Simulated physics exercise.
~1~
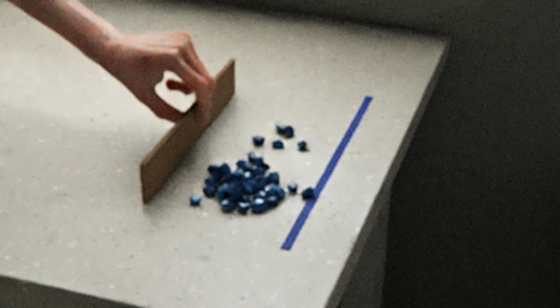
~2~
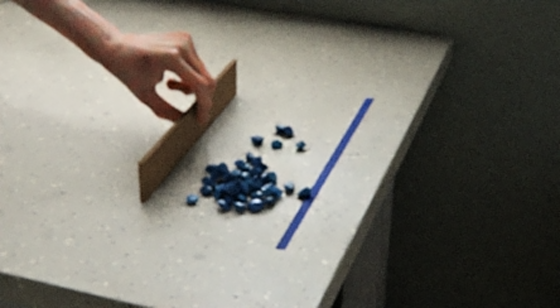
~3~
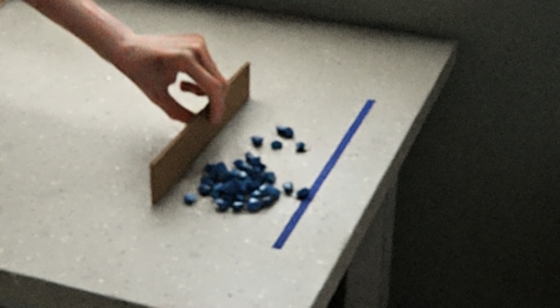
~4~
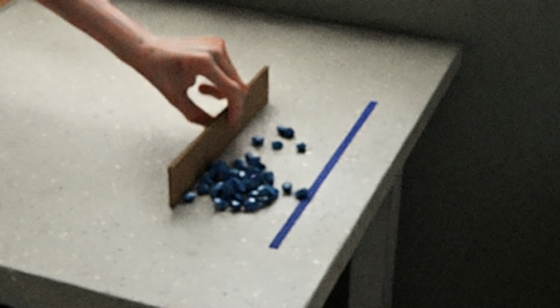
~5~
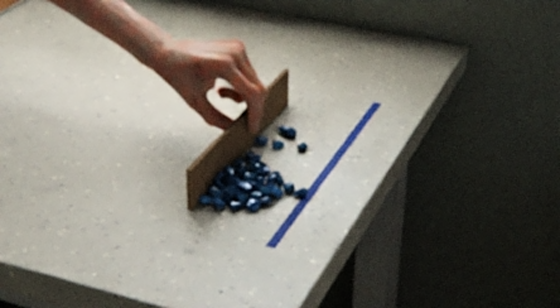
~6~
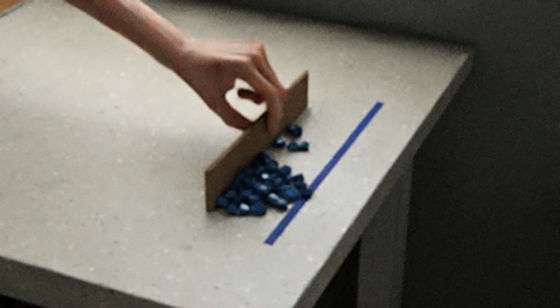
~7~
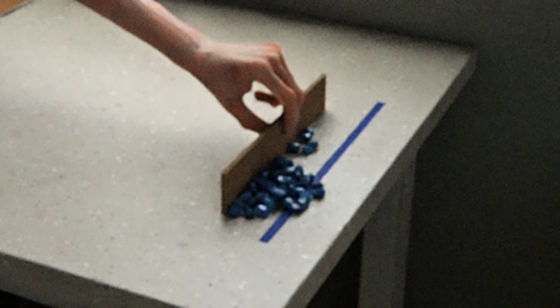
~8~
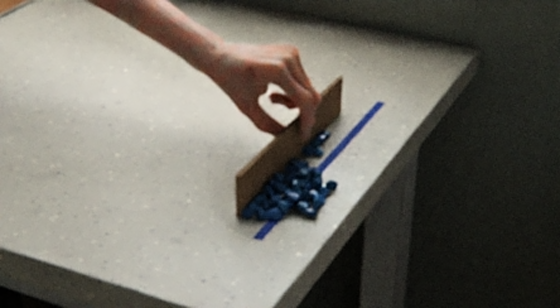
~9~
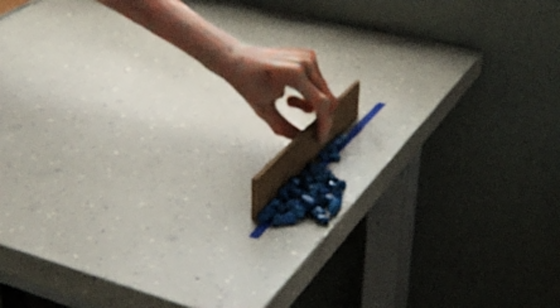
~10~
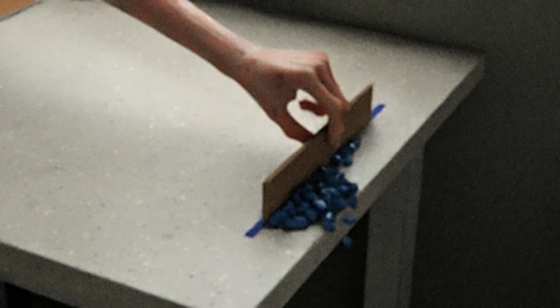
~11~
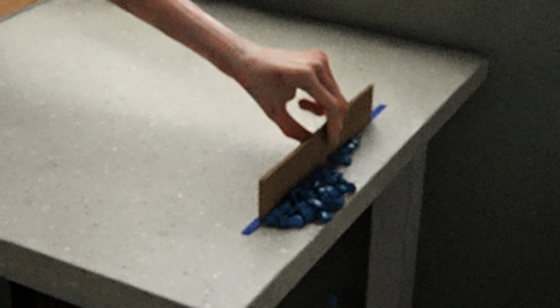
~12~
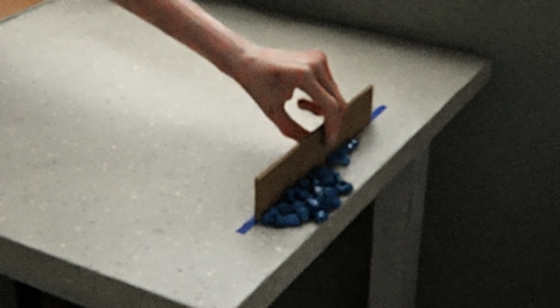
The clip opens on a hand holding an upright piece of brown card on a pale speckled table, with a larger near cluster of dark blue pebbles and a few more lying farther back, short of a strip of blue tape. The card slides right and meets the near cluster first, then gathers up the far ones. It pushes both lots across the tape towards the table's end as the view drifts slightly sideways. As the card reaches the tape, a little of the near batch drops over the edge. The card stops there, with the remaining pebbles, including the far batch, still on the table.
